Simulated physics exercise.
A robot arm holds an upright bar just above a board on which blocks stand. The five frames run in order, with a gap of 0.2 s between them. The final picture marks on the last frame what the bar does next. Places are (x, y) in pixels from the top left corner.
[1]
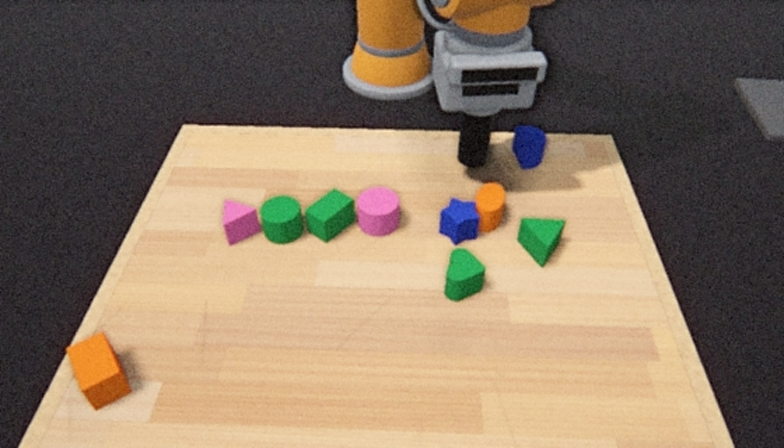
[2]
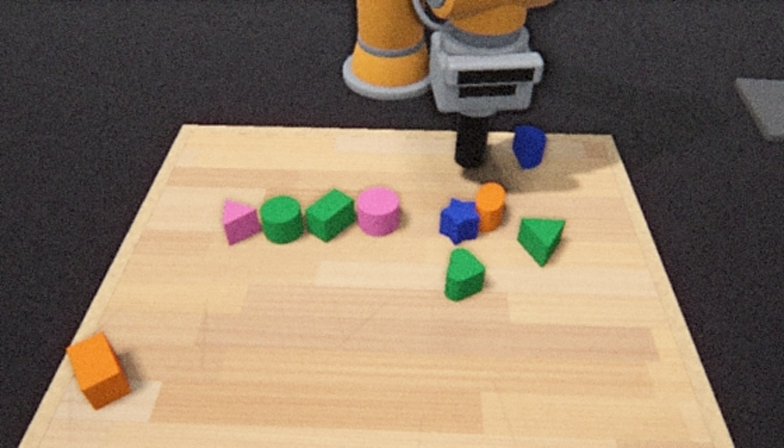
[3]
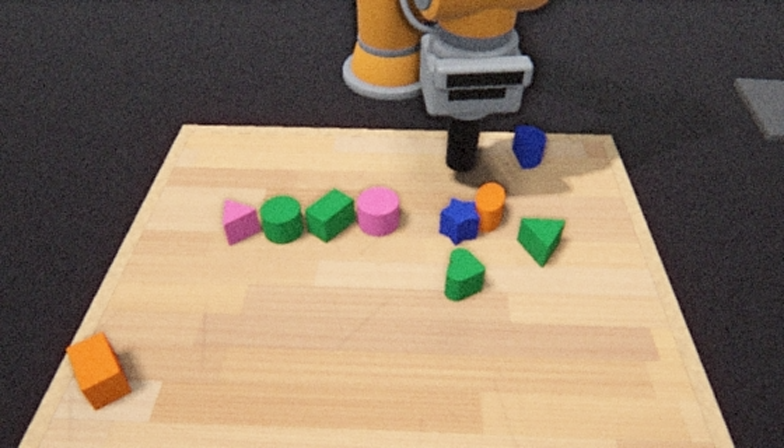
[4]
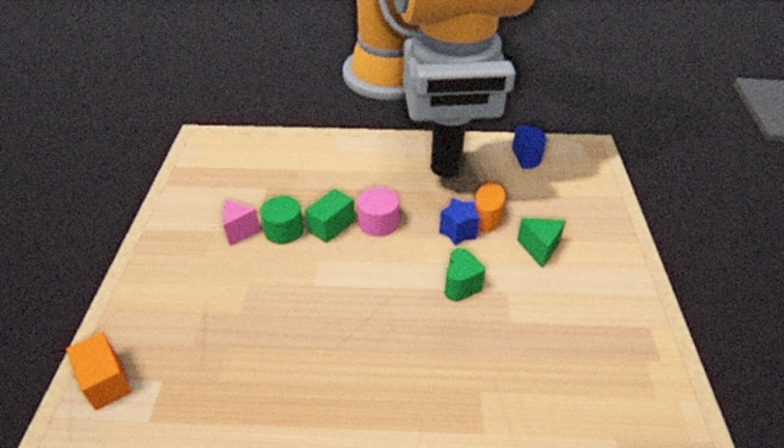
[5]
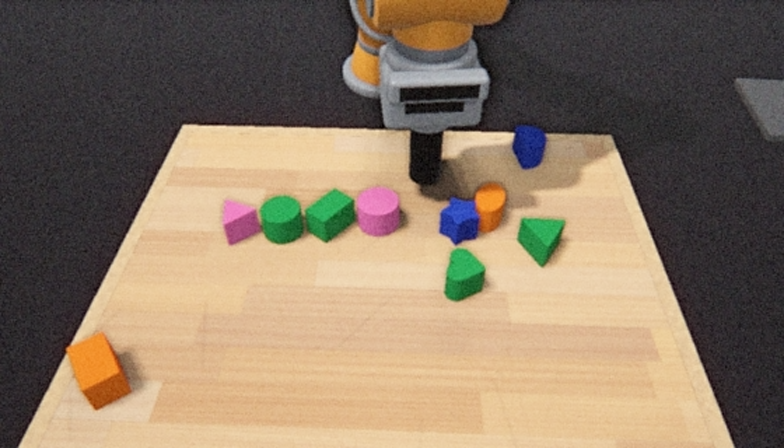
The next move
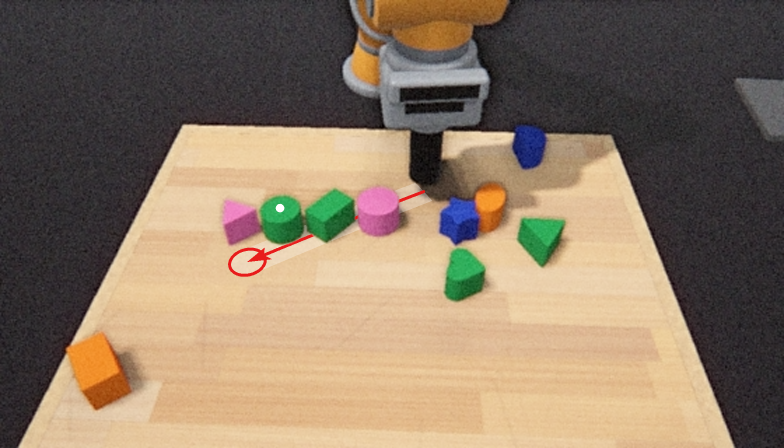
On a wooden board, a robot arm moving its black upright bar slightly left and nearer above coloured blocks that stay still.
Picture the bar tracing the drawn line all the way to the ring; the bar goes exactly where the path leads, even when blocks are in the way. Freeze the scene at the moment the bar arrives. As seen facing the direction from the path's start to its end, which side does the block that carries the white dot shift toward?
Facing from start to end, it shifts right.
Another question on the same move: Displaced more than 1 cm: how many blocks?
Total: Three-plus.
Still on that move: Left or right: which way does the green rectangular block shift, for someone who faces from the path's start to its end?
Seen from start to end, it moves left.
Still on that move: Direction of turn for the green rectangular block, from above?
The twist is anticlockwise.
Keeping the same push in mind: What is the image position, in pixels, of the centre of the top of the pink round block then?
I'd expect the centre of its top face to be at (346, 229).
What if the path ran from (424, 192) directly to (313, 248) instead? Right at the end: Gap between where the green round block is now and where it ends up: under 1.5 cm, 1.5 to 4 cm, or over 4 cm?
Once the path ends, it will sit 1.5 to 4 cm from where it is now.
Path on the board, from (424, 192) directly to (248, 262); the dot is on the green round block.
What follows on the original path. One third of the way, bar (368, 197); pink round block (360, 216).
Two thirds of the way, bar (307, 221); pink triangle (230, 210), turned 15° anticlockwise; green round block (269, 210); green rectangular block (278, 237); pink round block (346, 229).
At the end, bar (243, 246); pink triangle (212, 205), turned 50° anticlockwise; green round block (242, 211); green rectangular block (231, 271), turned 40° anticlockwise; pink round block (346, 229).
